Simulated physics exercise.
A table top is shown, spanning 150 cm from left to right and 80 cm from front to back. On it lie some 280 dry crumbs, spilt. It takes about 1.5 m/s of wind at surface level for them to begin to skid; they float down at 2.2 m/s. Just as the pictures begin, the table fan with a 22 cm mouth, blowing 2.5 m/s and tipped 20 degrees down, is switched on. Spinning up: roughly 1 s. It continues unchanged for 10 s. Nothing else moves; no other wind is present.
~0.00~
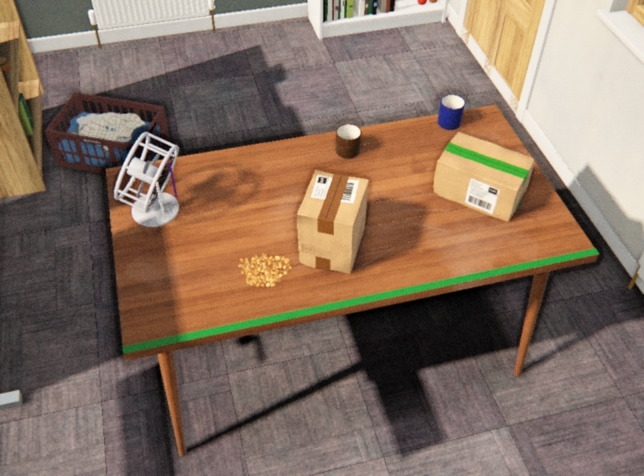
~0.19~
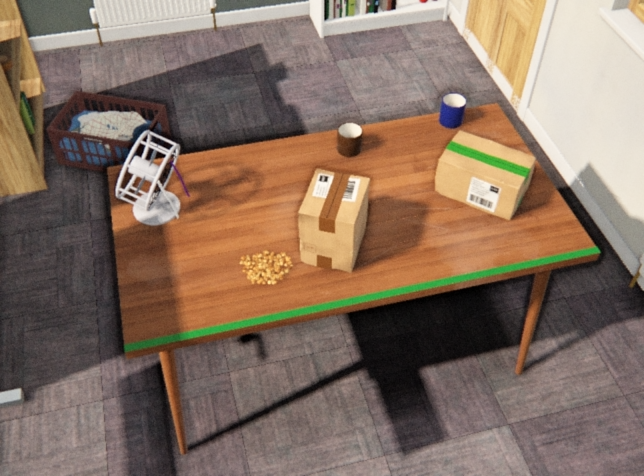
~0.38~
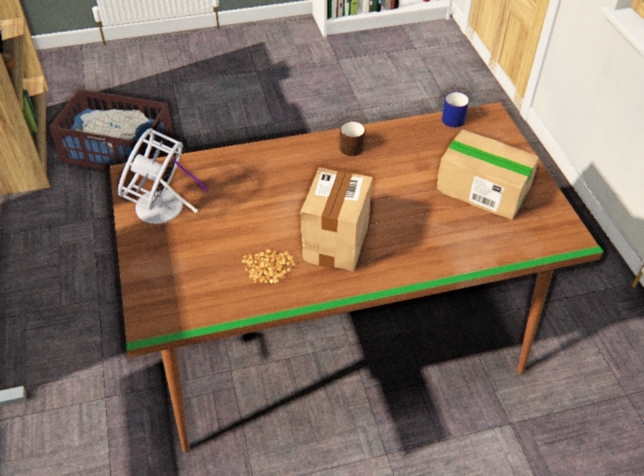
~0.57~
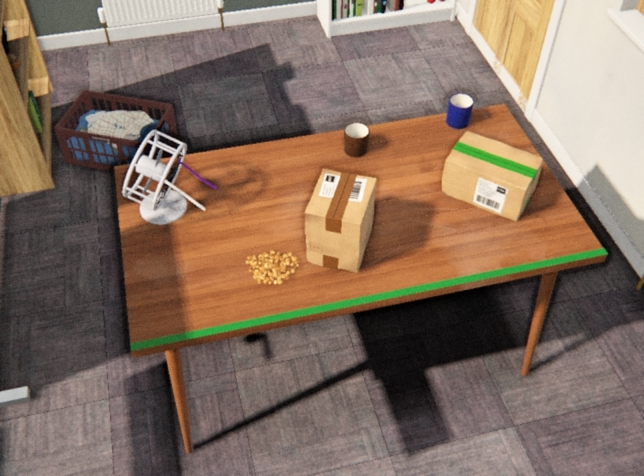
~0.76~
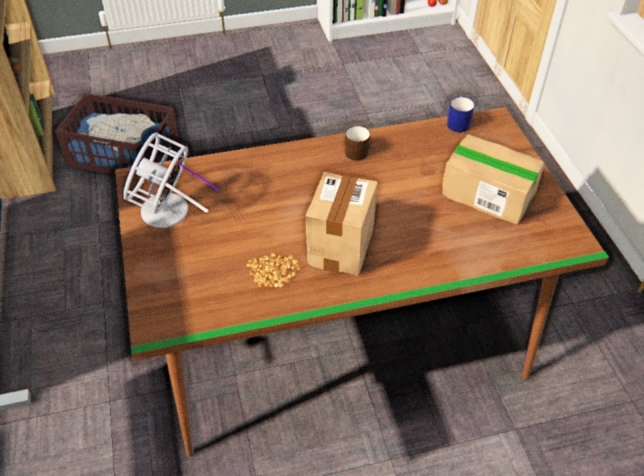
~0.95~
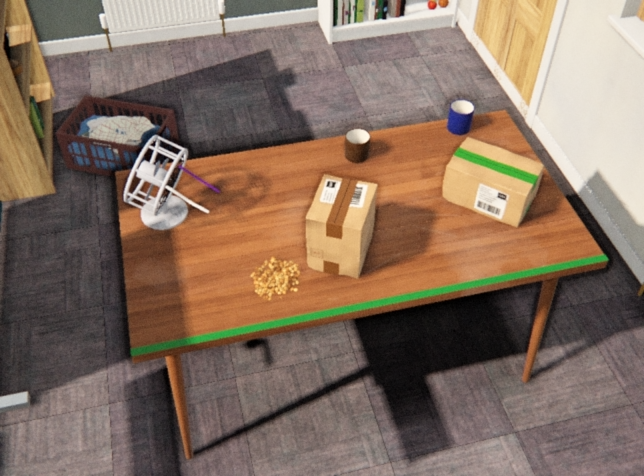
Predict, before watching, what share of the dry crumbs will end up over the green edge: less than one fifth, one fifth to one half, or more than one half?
The share that ends past that edge will be the majority.
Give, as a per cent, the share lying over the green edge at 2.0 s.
I'd put it at some 100 %.
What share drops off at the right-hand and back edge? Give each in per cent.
0 % right-hand, 0 % back.
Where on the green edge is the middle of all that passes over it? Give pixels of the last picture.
I'd put my finger close to (310, 321).
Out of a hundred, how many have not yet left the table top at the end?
Roughly 0 per cent.
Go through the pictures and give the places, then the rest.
In the first picture, the middle of the dry crumbs is near (264, 270), none has stirred yet and the mouth of the table fan is at (147, 173).
In the second picture, the middle of the dry crumbs is near (267, 266), none has stirred yet and the green edge is centred on (377, 299).
In the third picture, the middle of the dry crumbs is near (269, 265), none has stirred yet, the top of a box is at (338, 194) and the top of a mug is at (353, 129).
In the fourth picture, the middle of the dry crumbs is near (273, 266) and none has stirred yet.
In the fifth picture, the middle of the dry crumbs is near (274, 269) and none has stirred yet.
In the sixth picture, the middle of the dry crumbs is near (277, 278), the farthest in sight from the table fan is at (296, 291) and about 50 % have left their places.
After 2.0 s the count stands so, 100 % are over the green edge.
After 3.2 s the count stands so, 100 % are over the green edge.
After 5.5 s the count stands so, 100 % are over the green edge.
After 10.0 s, at the end, 100 % are over the green edge.
